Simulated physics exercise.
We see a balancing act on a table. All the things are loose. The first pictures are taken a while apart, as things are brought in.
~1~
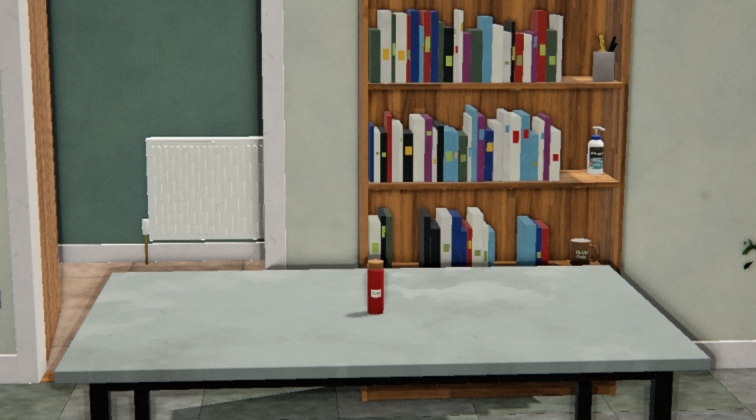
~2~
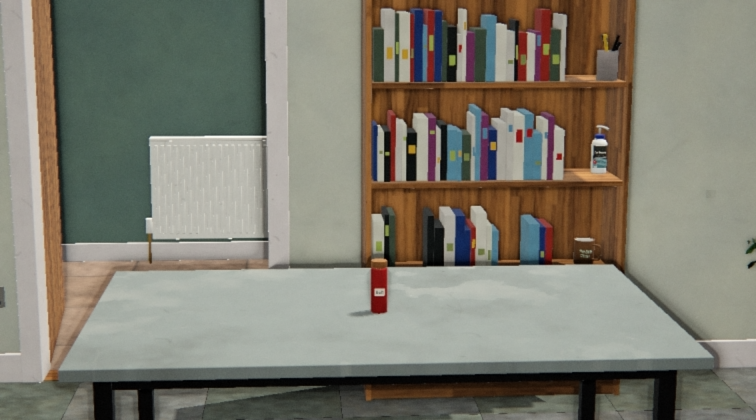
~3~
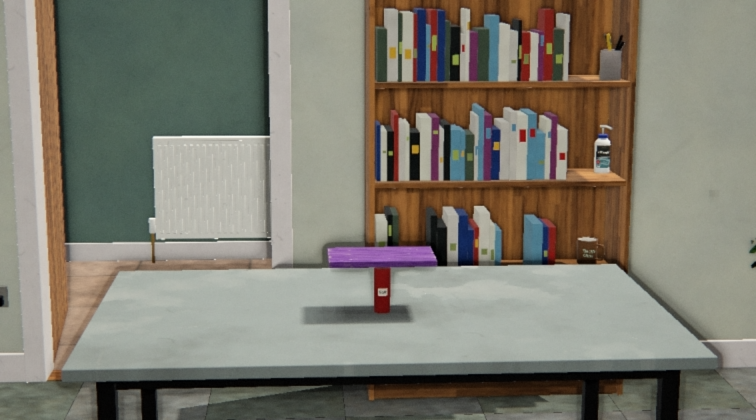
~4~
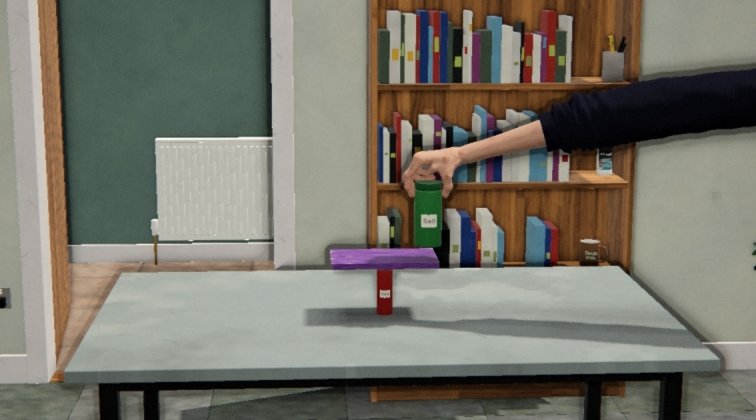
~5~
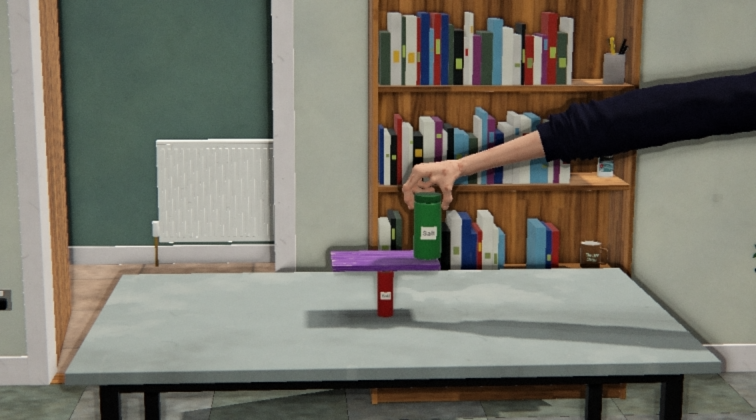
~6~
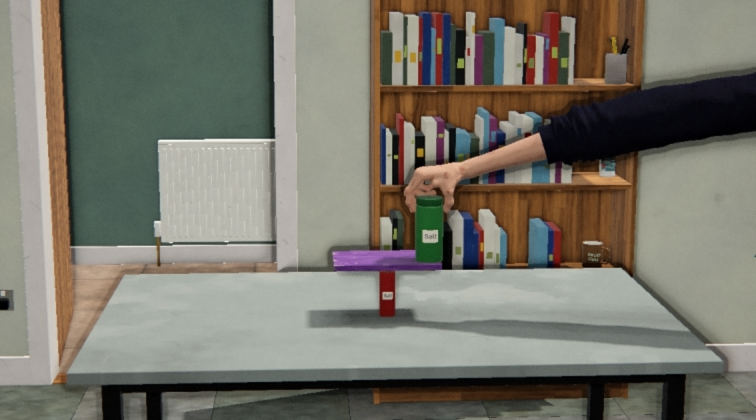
On a table in front of a bookshelf, a red shaker stood alone, then a purple slab lay across its top, and a hand reached in from the right and lowered a green jar onto the slab's right end.
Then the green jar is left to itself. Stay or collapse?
Here the stack gives way.
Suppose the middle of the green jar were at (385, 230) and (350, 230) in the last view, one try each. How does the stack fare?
First try: It keeps its balance; second try: It gives way.
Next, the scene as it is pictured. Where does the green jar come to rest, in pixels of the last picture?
At about (496, 315).
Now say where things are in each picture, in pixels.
In the first picture, the last thing is not in view yet; red shaker (376, 287).
In the second picture, the last thing is not in view yet; red shaker (379, 286).
In the third picture, the last thing is not in view yet; red shaker (382, 286).
In the fourth picture, still above its spot; green jar (428, 214); red shaker (385, 288).
In the fifth picture, still above its spot; green jar (428, 225); red shaker (385, 289).
In the sixth picture, set down, still held; green jar (429, 229); red shaker (387, 289).
Then, 0.30 s past the last view, green jar now fallen; purple board rocked 41° from its first pose.
Then, 0.50 s past the last view, purple board now fallen; red shaker rocked 26° from its first pose.
Then, 0.60 s past the last view, red shaker now fallen.
Then, 0.80 s past the last view, things are still on the move.
Finally, fallen, red shaker, purple board and green jar. Final places as the last picture's camera would see them, green jar near (496, 315). The stack loses its balance.
